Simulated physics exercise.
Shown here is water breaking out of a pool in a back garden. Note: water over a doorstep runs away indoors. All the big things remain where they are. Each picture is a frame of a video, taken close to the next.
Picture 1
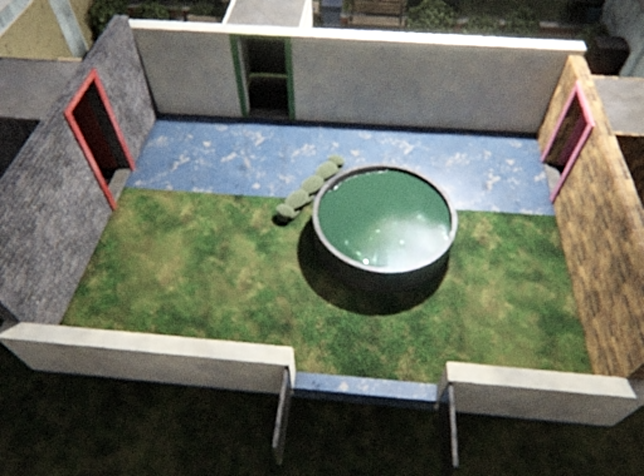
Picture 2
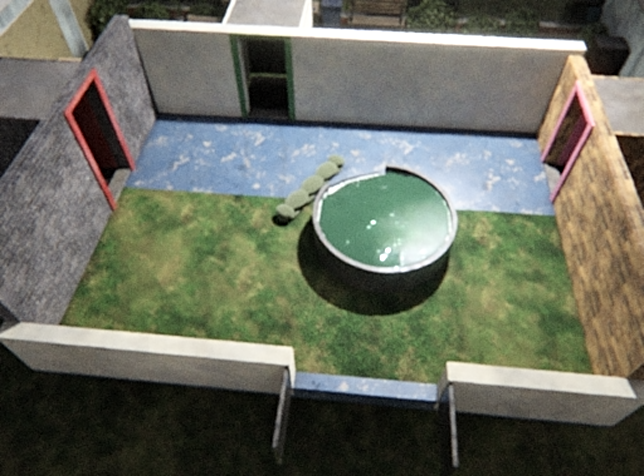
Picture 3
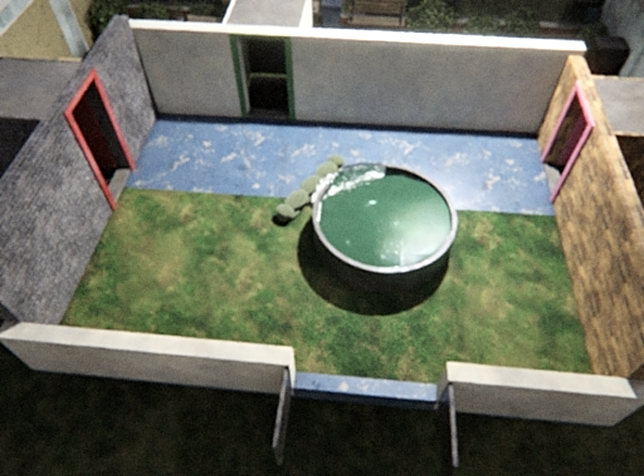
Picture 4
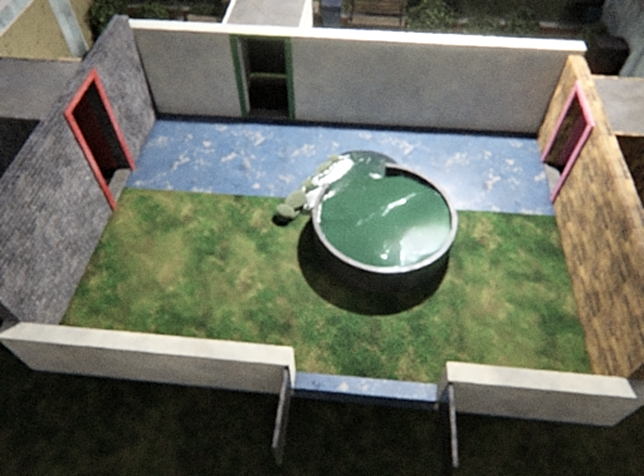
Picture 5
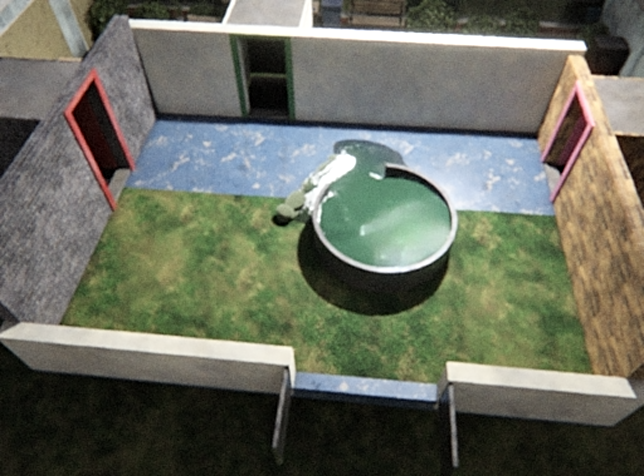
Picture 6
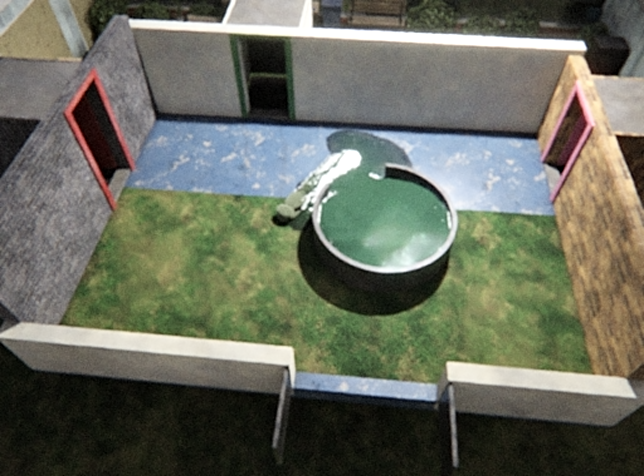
A round pool of green water stands in a walled back garden, seen from high above by a still camera. Grass surrounds its near side and blue paving lies behind, between a grey left wall with a red doorframe and a tan right wall with a pink one. The pool's water stirs, then pours out at the far side, foaming white over a green, lumpy row and spreading darkly across the paving.
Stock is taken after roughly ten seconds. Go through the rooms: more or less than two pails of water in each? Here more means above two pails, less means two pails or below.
Green door: Less; pink door: More; red door: Less.
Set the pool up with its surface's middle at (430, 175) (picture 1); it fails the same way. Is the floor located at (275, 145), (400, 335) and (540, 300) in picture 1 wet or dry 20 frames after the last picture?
I'd say swamped for the first, still dry for the second and still dry for the third.
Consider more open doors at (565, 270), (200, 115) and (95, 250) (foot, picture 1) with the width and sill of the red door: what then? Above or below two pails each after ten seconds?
The first misses the line, the next misses the line, the last misses the line.
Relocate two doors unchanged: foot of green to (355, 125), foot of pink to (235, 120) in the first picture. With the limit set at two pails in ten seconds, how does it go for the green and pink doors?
As it turns out, the green door spills past but the pink door keeps clear.
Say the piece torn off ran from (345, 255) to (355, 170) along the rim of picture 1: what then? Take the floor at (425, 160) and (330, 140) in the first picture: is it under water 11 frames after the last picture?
Respectively, inundated and left dry.
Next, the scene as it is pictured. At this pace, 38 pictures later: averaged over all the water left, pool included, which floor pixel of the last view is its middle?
Centre of mass: Roughly (343, 203).
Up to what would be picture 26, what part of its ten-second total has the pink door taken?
I'd put it at about 5 per cent.
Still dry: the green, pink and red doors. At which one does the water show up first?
The green one.
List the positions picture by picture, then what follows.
The pool at (384, 216) is whole and still, in the first picture.
The front is at a hidden place, out from the gap on the pool's far side, in the second picture.
Water pours out on the pool's far side and has run to a hidden place, in the third picture.
Water pours out on the pool's far side and has run to (376, 155), in the fourth picture.
Water pours out on the pool's far side and has run to (371, 144), in the fifth picture.
Water pours out on the pool's far side and has run to (348, 133), in the sixth picture.
A moment on, water covers 15 % of the floor; the green door not reached, the pink door not reached, the red door not reached.
Next, water covers 30 % of the floor; the green door wet at the sill, nothing in, the pink door not reached, the red door not reached.
Then, water covers 45 % of the floor; the green door wet at the sill, nothing in, the pink door under two buckets in, the red door not reached.
Later, water covers 75 % of the floor; the green door wet at the sill, nothing in, the pink door over two buckets in, the red door wet at the sill, nothing in.
In the end, water covers 90 % of the floor; the green door wet at the sill, nothing in, the pink door over two buckets in, the red door wet at the sill, nothing in.
